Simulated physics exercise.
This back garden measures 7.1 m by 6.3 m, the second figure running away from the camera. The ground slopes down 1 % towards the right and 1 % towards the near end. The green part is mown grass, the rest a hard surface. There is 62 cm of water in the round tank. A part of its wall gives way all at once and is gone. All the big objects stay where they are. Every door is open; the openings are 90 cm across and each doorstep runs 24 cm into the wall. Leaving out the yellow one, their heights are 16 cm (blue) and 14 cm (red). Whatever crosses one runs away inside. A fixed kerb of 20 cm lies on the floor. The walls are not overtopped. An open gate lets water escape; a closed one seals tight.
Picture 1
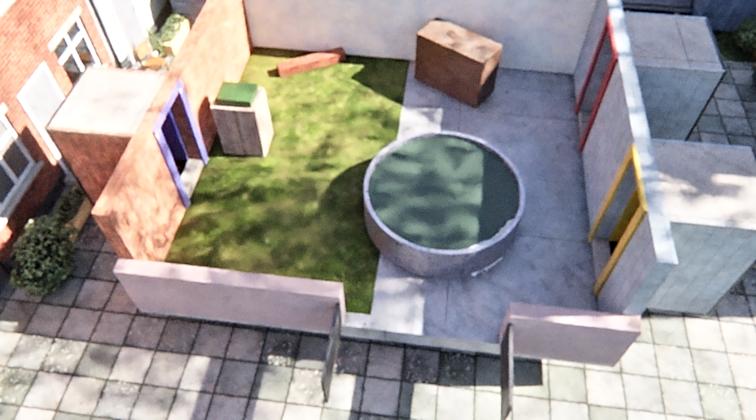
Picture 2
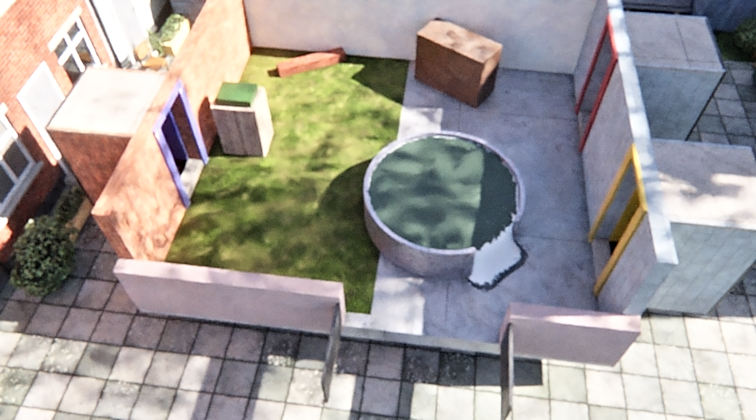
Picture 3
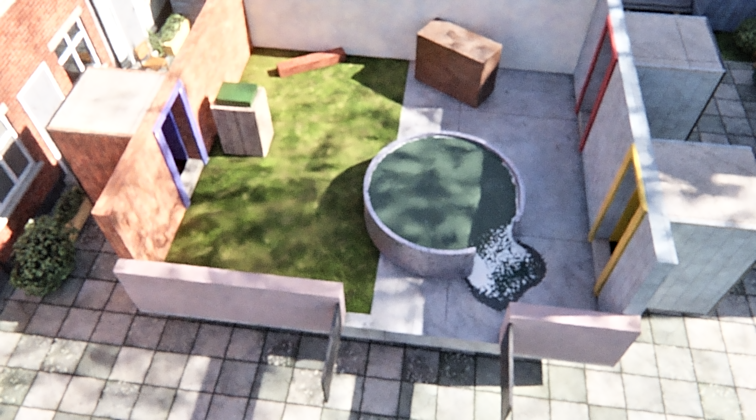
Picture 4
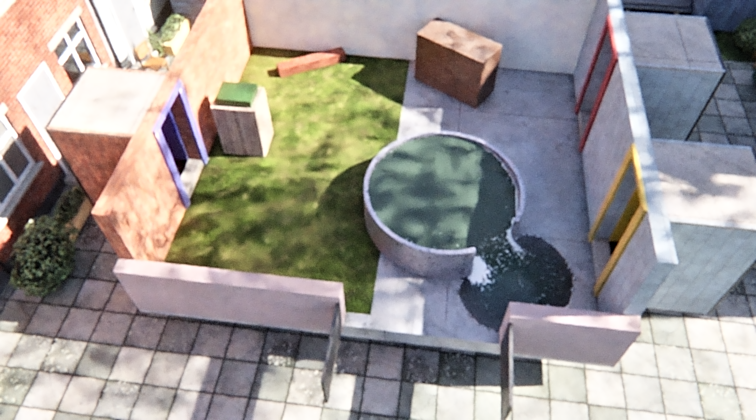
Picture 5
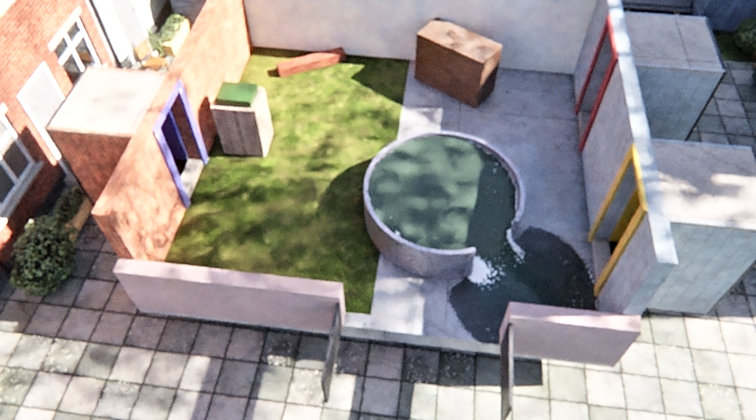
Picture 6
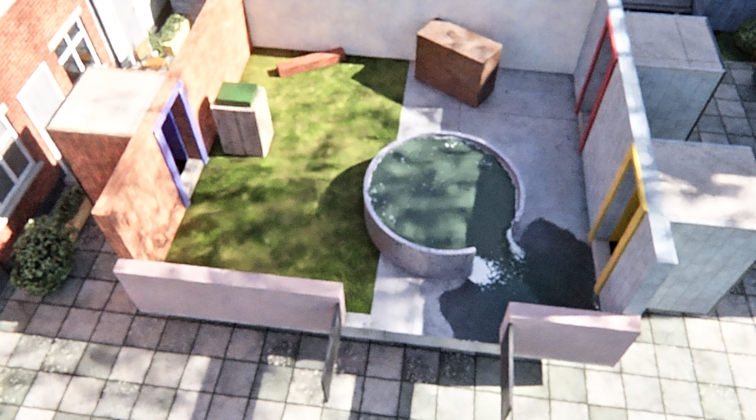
The clip opens on a walled back garden, part grass and part paving, with a round tank of water standing whole and still. A section of the tank's near right wall gives way and water pours out, foaming white, then spreads in a dark pool across the paving until it reaches the yellow door.
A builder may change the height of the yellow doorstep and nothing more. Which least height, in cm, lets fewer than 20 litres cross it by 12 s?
Some 28 cm above the ground.
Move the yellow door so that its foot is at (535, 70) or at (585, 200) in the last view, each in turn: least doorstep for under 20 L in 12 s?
Roughly 15 and 9.0 cm.
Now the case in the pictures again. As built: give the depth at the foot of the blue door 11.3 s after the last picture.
About 0.0 cm.
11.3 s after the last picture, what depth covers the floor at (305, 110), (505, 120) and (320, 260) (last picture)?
Roughly 3, 9 and 2 cm, in turn.
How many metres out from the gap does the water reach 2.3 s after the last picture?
Some 4.2 m out.
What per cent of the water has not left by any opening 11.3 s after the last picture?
Roughly 72 in a hundred.
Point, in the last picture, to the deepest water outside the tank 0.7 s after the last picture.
Around (598, 342).
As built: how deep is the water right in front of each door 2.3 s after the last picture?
In cm: Yellow 27, blue 0, red 5.
Then, 0.7 s after the last picture water covers 10 % of the floor, deepest (54 cm) near (598, 342); 24 cm at the yellow door, 2 litres in over its 17 cm doorstep.
Then, 2.3 s after the last picture water covers 25 % of the floor, deepest (38 cm) near (598, 342); 27 cm at the yellow door, 81 litres in over its 17 cm doorstep.
Then, 11.3 s after the last picture water covers 75 % of the floor, deepest (14 cm) near (598, 342); 10 cm at the yellow door, 163 litres in over its 17 cm doorstep.
At the yellow door as built, the water peaked near 29 cm, 1.1 s after the last picture.
Run again over the same 12 s with other heights there, 59 litres in over 23 cm, 8 litres over 31 cm. The limit of 20 litres is kept from about 28 cm up.
